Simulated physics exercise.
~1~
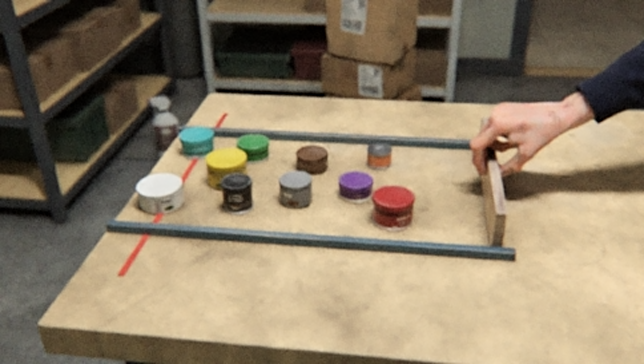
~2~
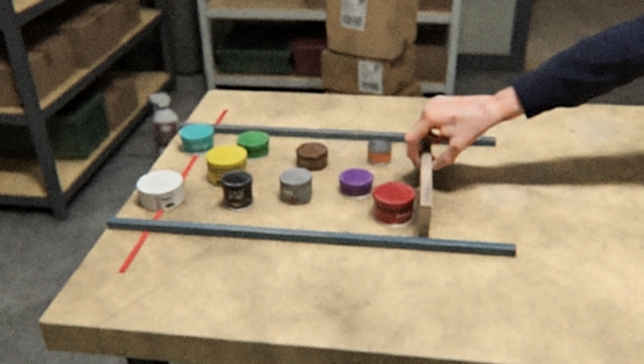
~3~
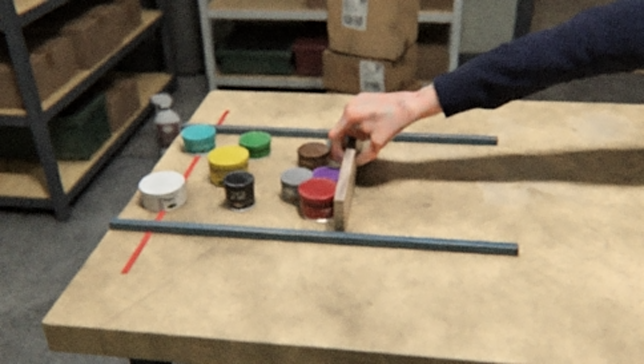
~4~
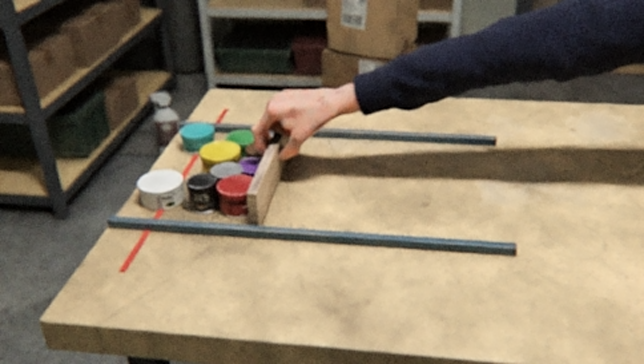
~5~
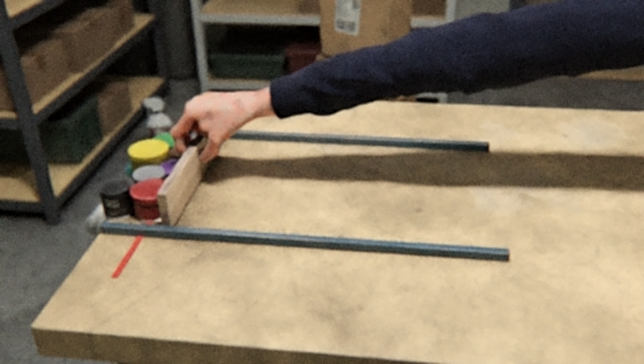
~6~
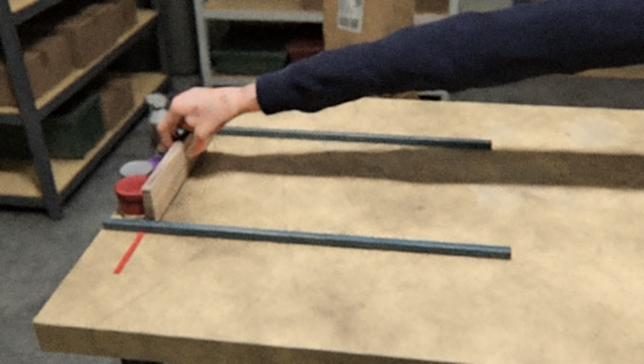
A hand pushing a wooden board leftward between two rails, bunching small colourful pots together and sweeping most off the table's end.
